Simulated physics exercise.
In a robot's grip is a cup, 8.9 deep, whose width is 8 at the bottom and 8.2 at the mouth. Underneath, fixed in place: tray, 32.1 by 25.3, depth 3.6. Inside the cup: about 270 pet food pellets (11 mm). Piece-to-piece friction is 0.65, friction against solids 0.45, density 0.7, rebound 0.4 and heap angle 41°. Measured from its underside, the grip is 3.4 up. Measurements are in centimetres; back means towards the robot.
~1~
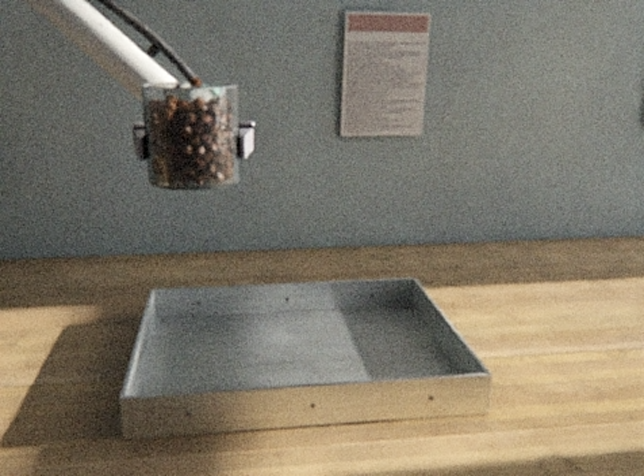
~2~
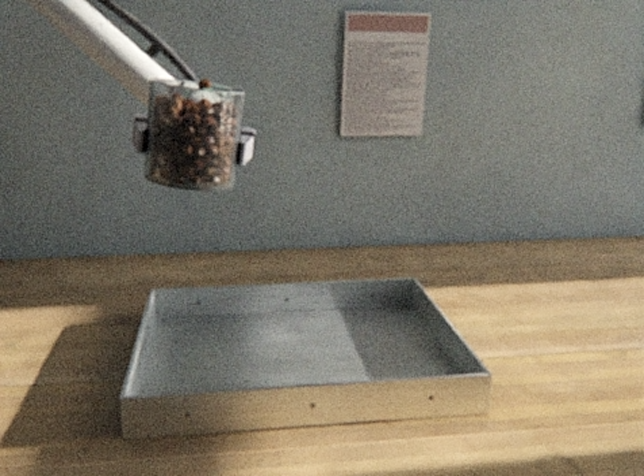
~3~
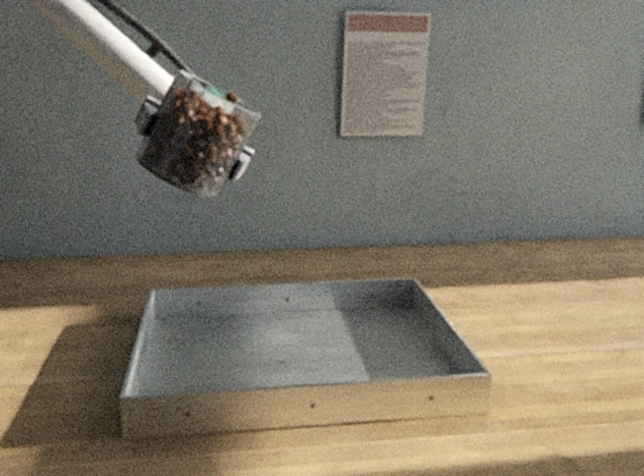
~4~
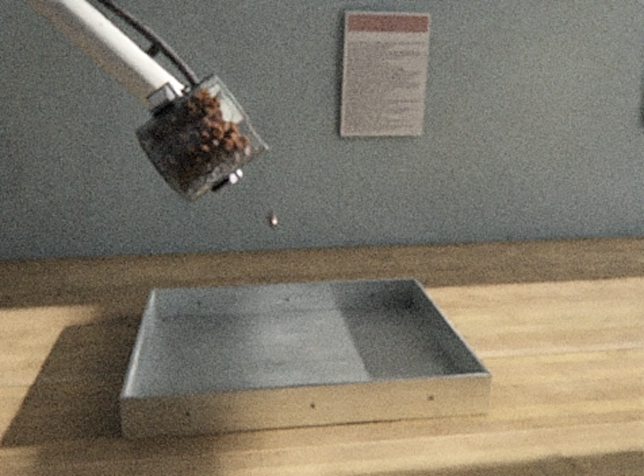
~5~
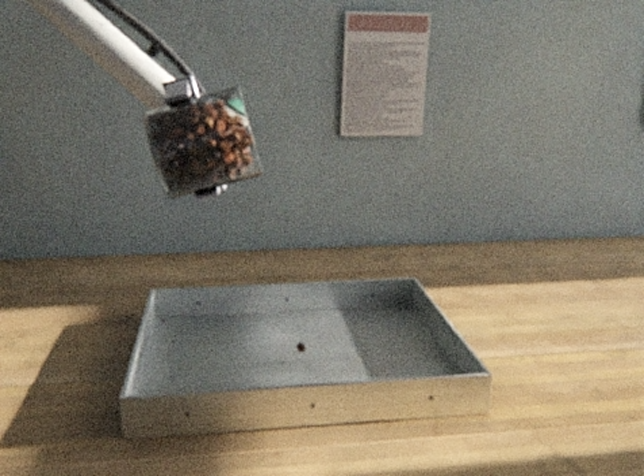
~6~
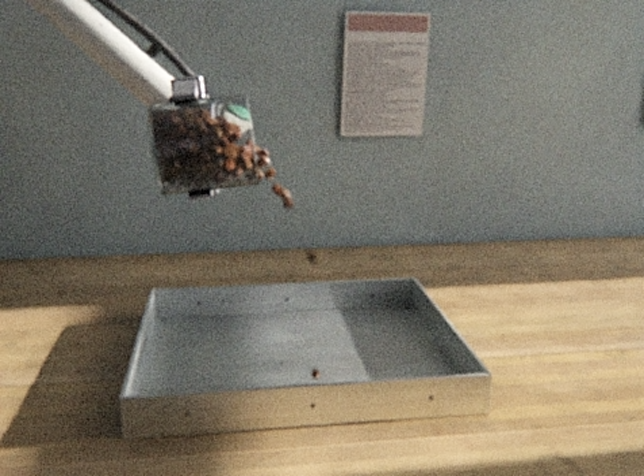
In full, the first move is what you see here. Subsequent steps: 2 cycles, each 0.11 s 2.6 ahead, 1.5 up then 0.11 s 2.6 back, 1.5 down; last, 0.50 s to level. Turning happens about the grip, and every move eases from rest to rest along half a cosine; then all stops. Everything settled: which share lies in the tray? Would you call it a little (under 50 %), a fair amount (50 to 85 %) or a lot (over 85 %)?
I would call it a fair amount, 50 to 85 %.
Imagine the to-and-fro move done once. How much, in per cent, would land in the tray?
Then roughly 40 percent.
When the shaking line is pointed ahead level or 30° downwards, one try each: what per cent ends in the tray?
Result: Approx. 50 % and 30 %, one try each.
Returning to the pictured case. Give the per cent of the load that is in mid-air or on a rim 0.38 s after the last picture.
I'd put it near 3 per cent.
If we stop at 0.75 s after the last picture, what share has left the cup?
By then about 60 % is out.
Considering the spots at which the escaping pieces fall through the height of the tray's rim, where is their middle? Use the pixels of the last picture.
Centre: About (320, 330).
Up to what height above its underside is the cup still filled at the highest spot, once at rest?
Top of the fill: Near 5.5 cm.
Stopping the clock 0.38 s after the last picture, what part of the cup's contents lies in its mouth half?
I'd guess about 75 percent of it.
Then, 0.38 s later, tilted 84° forward, highest piece 25 above the table; 170 in the cup, 92 in the tray, 8 in flight or on a rim.
Then, 0.75 s later, tilted 26° forward, highest piece 27 above the table; 164 in the tray, 104 in the cup, 2 in flight or on a rim.
Then, 1.14 s later, level, highest piece 25 above the table; 166 in the tray, 104 in the cup.
Then, 2.19 s later, level, highest piece 25 above the table; 166 in the tray, 104 in the cup.
At rest, 166 in the tray, 104 in the cup. That is 61 % in the tray.
